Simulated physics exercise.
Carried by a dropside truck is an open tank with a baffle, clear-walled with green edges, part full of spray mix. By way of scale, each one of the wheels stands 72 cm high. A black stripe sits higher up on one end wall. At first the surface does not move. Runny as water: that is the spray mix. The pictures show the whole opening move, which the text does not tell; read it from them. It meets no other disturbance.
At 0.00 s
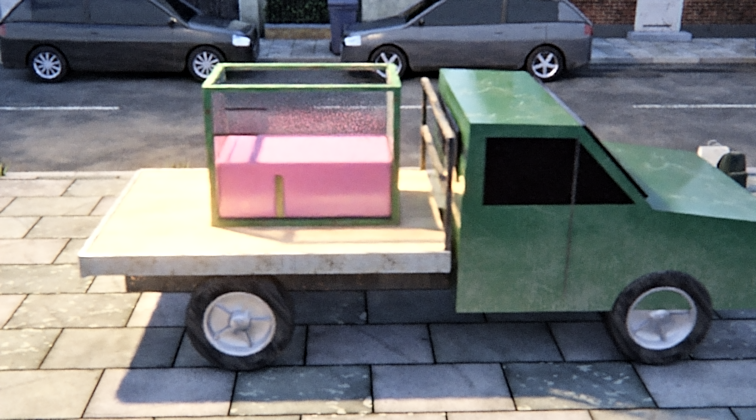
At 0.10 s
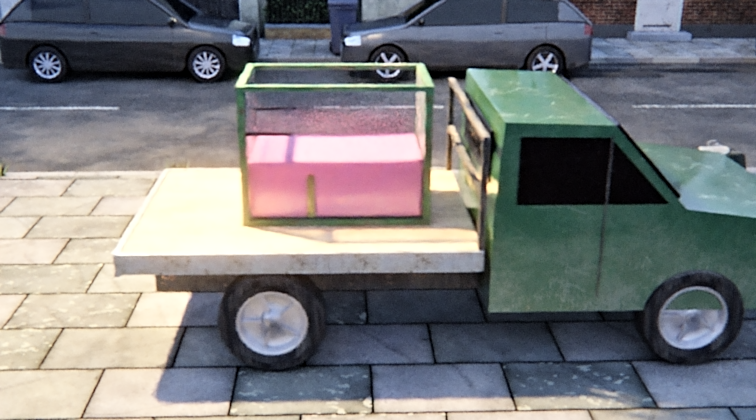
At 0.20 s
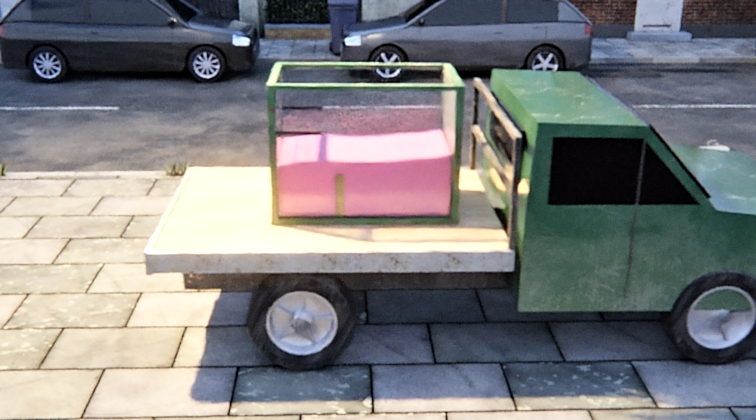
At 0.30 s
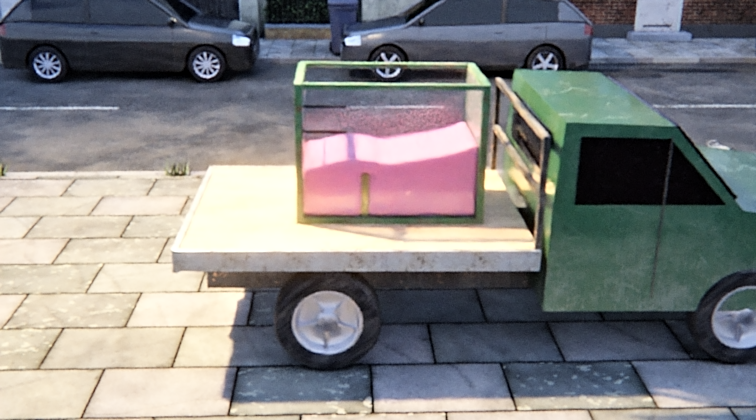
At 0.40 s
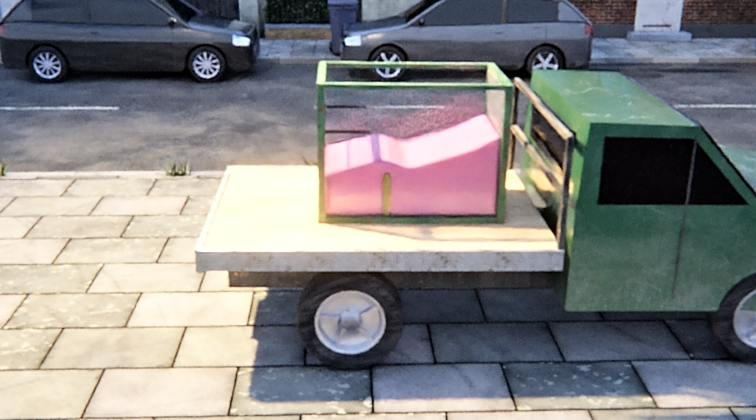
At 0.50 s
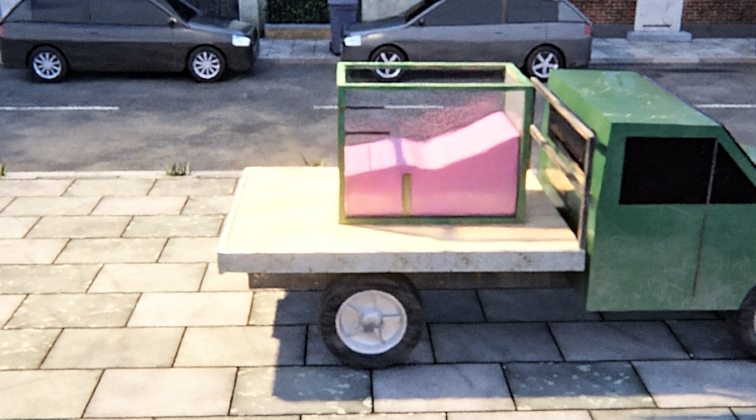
The clip opens on a green flatbed truck, carrying a clear, green-edged tank of pink liquid lying level, on paving beside a street with parked cars. The truck rolls to the right, and the liquid's surface starts to ripple, then slopes steadily higher towards the cab end and lower at the back.
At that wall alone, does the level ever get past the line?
It clears it.
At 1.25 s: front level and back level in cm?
About 40 cm in front and 54 cm behind.
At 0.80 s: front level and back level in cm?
About 44 cm in front and 36 cm behind.
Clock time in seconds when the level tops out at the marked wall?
That comes at roughly 1.4 s.
Then, 0.80 s in, it stands 37 cm high behind and 45 cm in front; all of it is still inside.
Then, 1.25 s in, it stands 54 cm high behind and 40 cm in front; all of it is still inside.
Then, 1.70 s in, it stands 41 cm high behind and 40 cm in front; all of it is still inside.
Then, 3.48 s in, the waves are smaller; the highest at the back wall was 66 cm, at 1.35 s, against a line at 61 cm.
